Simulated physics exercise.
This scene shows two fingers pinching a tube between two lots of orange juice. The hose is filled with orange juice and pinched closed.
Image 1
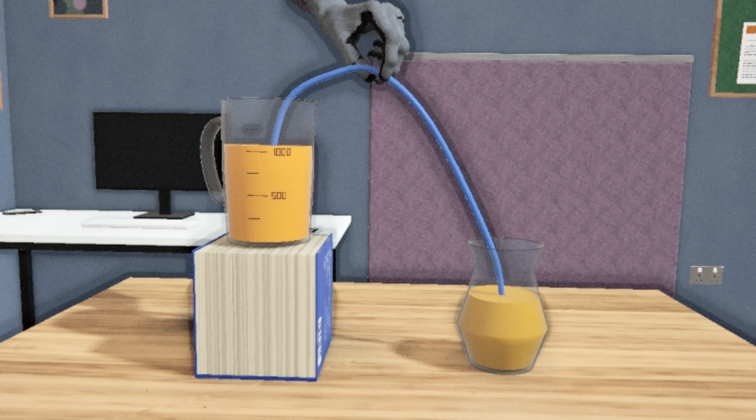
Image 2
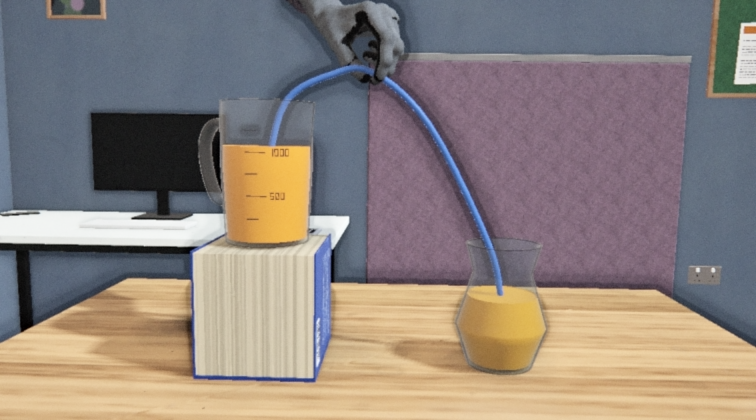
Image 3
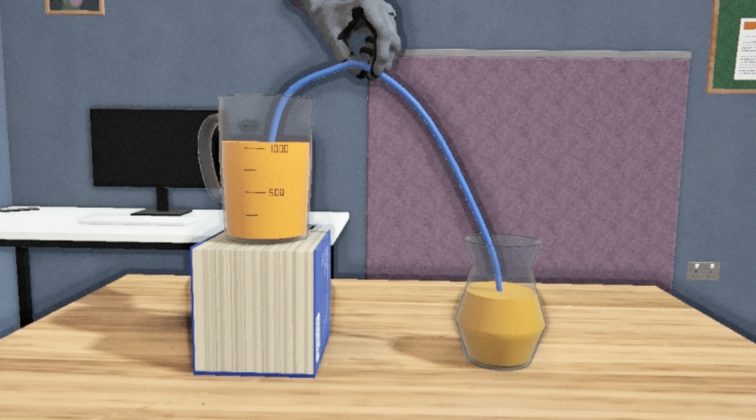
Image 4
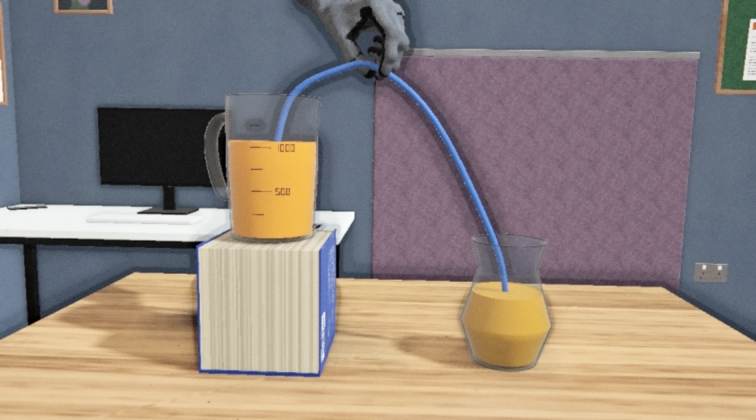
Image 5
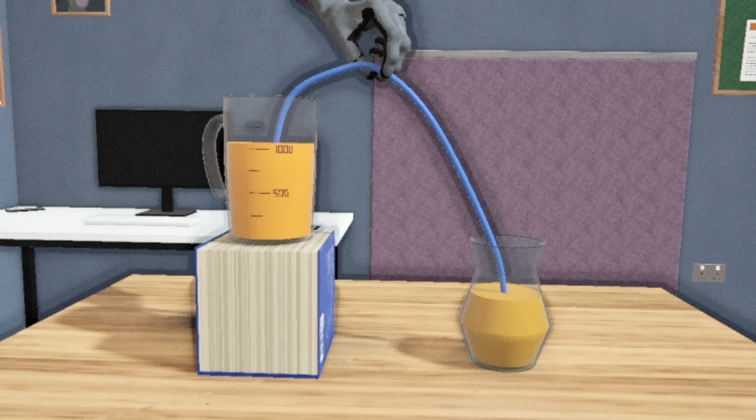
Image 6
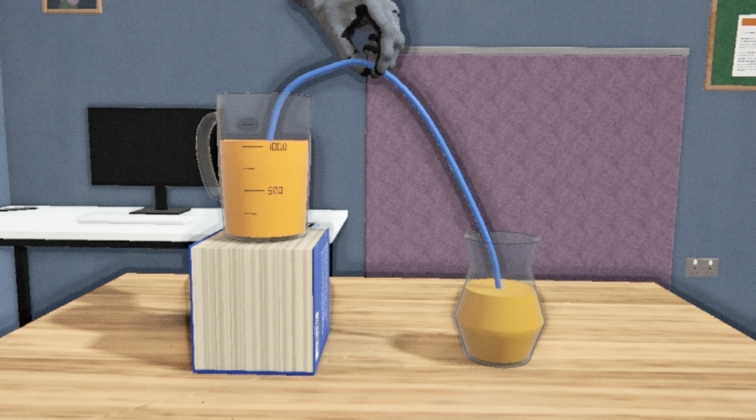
Nothing moves but the camera, which shakes slightly at table height, facing a wooden tabletop in a room with blue-grey walls, a purple panel and a dark monitor on a white desk at left. A grey hand at top centre pinches a blue tube running from a jug of orange juice on a thick book at left to a juice-filled glass vase at right. The hand, tube and juice levels stay still.
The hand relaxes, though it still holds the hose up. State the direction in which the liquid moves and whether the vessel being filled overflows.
Answer. Flow: Towards the right; taker: Does overflow.
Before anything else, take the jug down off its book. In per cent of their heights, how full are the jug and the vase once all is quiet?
In the order asked, around 60 and then 70 per cent.
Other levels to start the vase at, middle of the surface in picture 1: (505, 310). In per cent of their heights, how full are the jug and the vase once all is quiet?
10 % then 100 %, roughly.
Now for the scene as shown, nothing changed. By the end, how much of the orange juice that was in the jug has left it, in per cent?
Roughly 90 per cent.
Soon after, the jug is about half full; the vase is nearly full.
Later, the jug is about a quarter full; the vase is full to the brim; some has gone over the lower rim.
In the end, the jug is nearly empty; the vase is full to the brim; some has gone over the lower rim.
